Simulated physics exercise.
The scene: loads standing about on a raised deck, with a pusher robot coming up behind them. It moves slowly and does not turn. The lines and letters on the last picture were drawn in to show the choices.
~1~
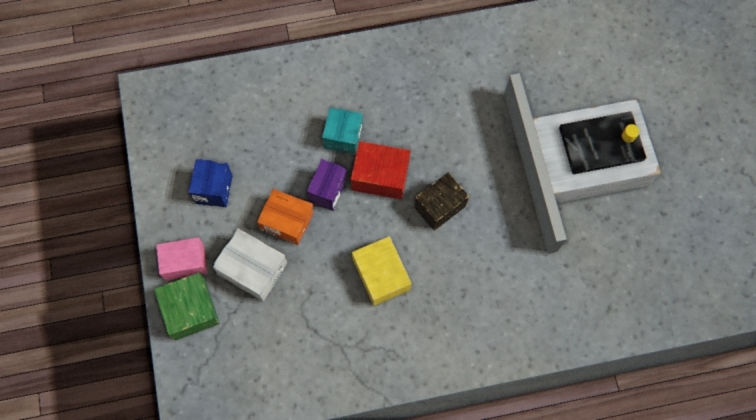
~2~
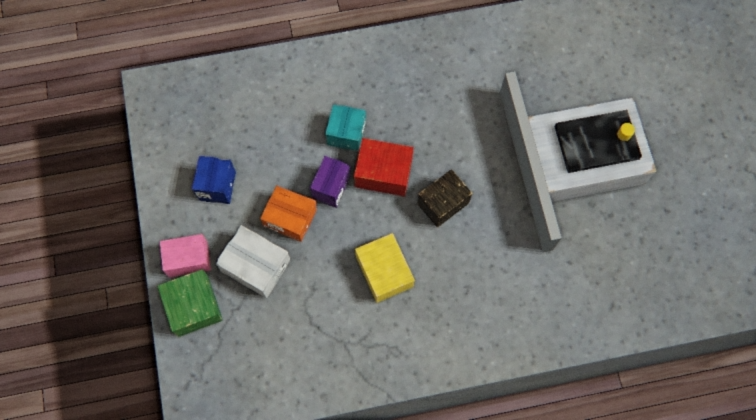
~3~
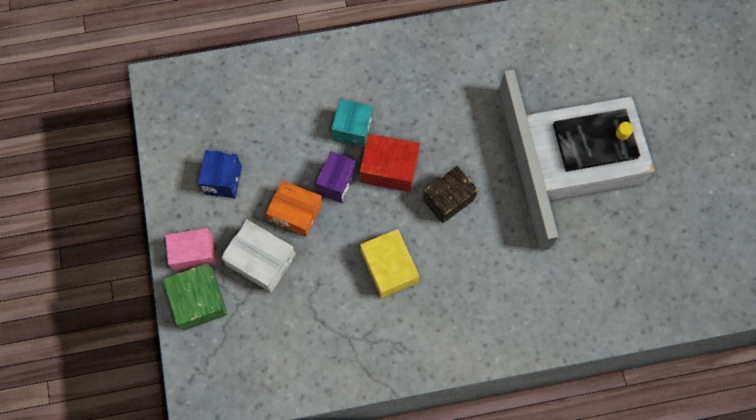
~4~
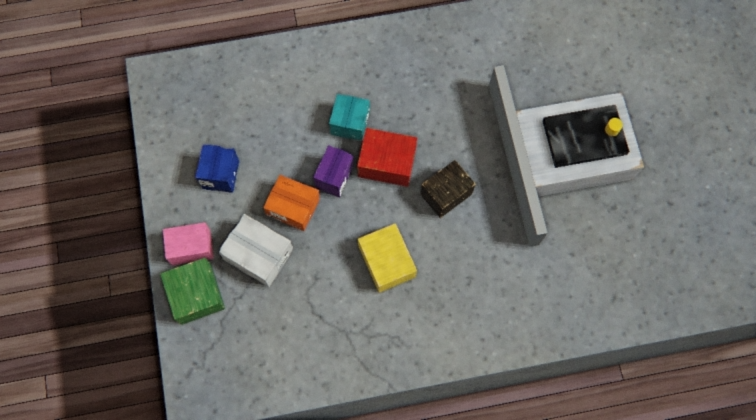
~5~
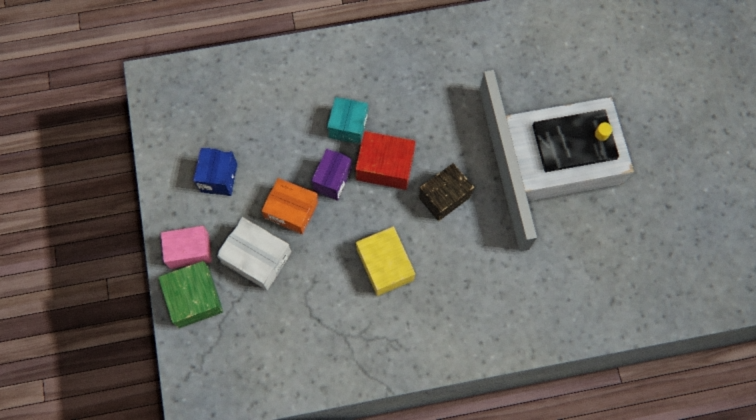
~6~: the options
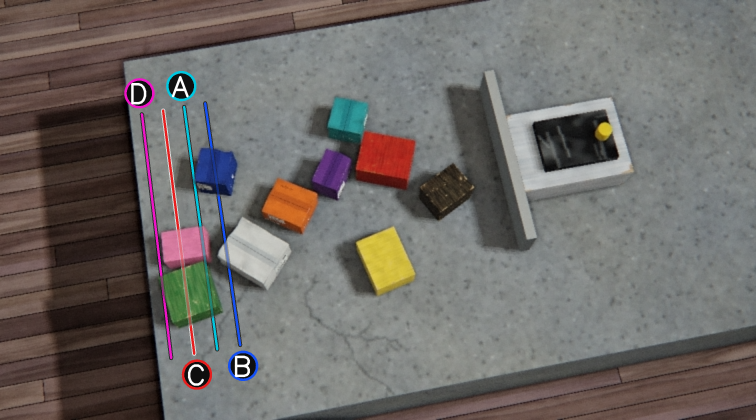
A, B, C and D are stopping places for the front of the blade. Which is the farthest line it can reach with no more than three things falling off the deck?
B.
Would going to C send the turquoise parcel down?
No.
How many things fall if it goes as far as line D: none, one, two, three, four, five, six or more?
In all, six or more.
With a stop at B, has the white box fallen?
By then, no.
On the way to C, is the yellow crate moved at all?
Yes.
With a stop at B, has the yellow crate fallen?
By then, no.
On the copy, A at (200, 223); B at (222, 219); C at (178, 227); D at (156, 231).
On B. First, robot (468, 159); turquoise parcel (342, 120); red crate (365, 164).
Then, robot (364, 178); blue parcel (198, 173); orange parcel (227, 218).
Finally, robot (282, 193); blue parcel over the edge; green crate over the edge; three fallen.
By contrast, A drops six; C drops six; D drops ten.
